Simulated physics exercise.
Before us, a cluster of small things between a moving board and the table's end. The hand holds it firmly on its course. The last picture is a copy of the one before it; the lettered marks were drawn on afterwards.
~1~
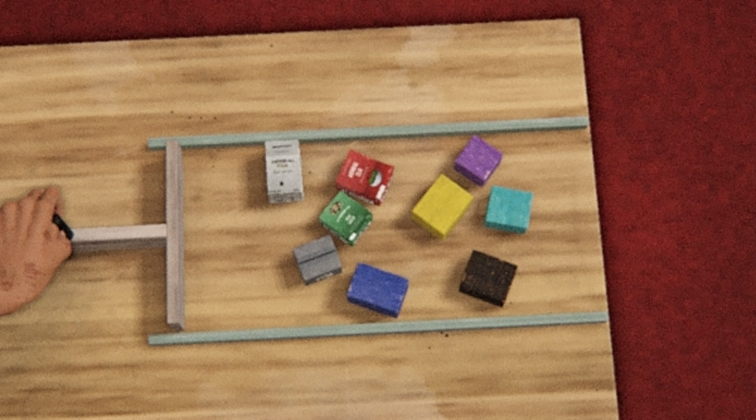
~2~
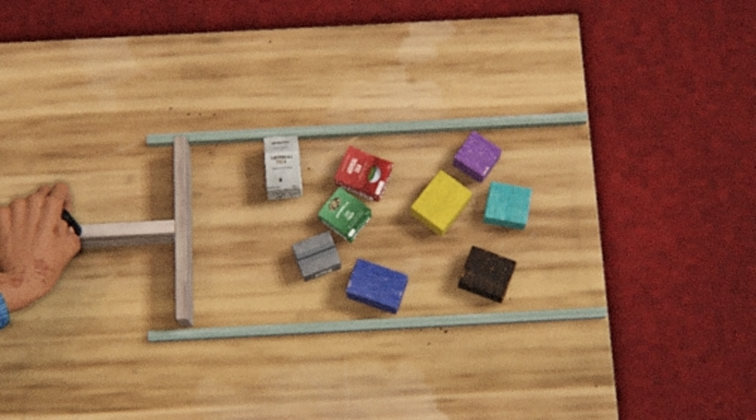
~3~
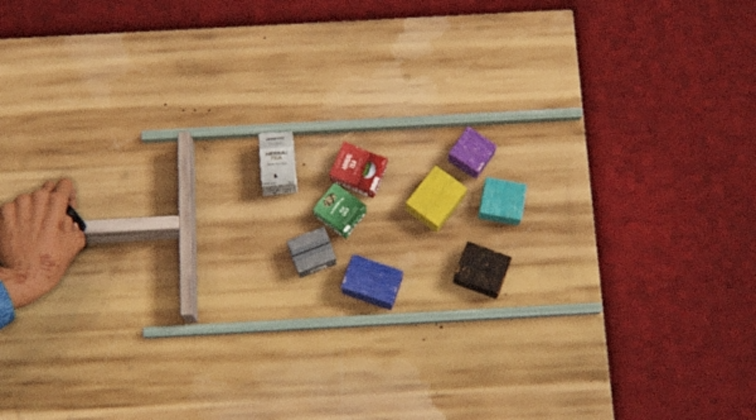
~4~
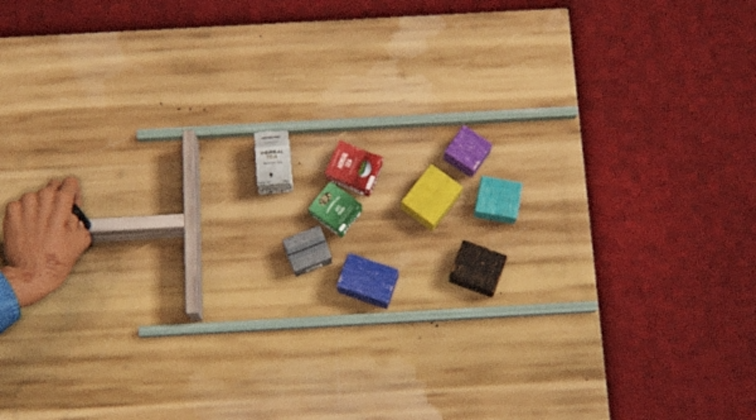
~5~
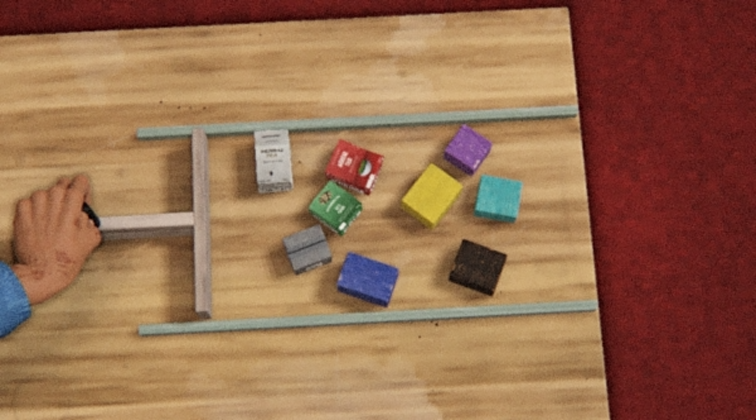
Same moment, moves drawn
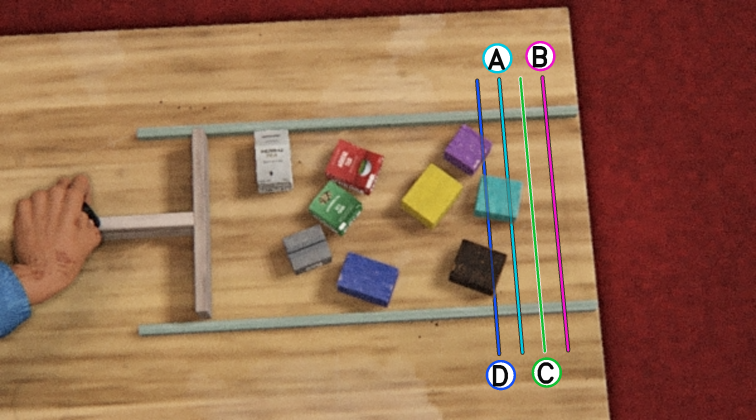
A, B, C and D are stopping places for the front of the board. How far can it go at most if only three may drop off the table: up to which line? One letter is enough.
As far as mark A.
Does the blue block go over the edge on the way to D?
No.
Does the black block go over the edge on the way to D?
By then, no.
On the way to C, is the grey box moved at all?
Yes.
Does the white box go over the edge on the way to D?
By then, no.
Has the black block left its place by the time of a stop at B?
Yes.
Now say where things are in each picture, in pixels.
In the first frame, yellow block (442, 207); blue block (378, 291); red box (365, 178).
In the second frame, board (180, 226); green box (345, 215).
In the third frame, board (184, 221); black block (482, 270).
In the fourth frame, board (190, 220); purple block (468, 152).
In the fifth frame, board (199, 218); yellow block (431, 197); blue block (368, 280); red box (355, 167).
On the marked copy, A at (510, 212); B at (555, 210); C at (532, 211); D at (488, 213).
Following A. Soon after the start, board (311, 212); blue block (384, 282); white box (333, 158).
Later, board (421, 206); turquoise block (534, 195); purple block (522, 142).
In the end, board (509, 201); purple block over the edge; turquoise block over the edge; two fallen.
As for the rest, B drops five; C drops five; D is within the limit but short.
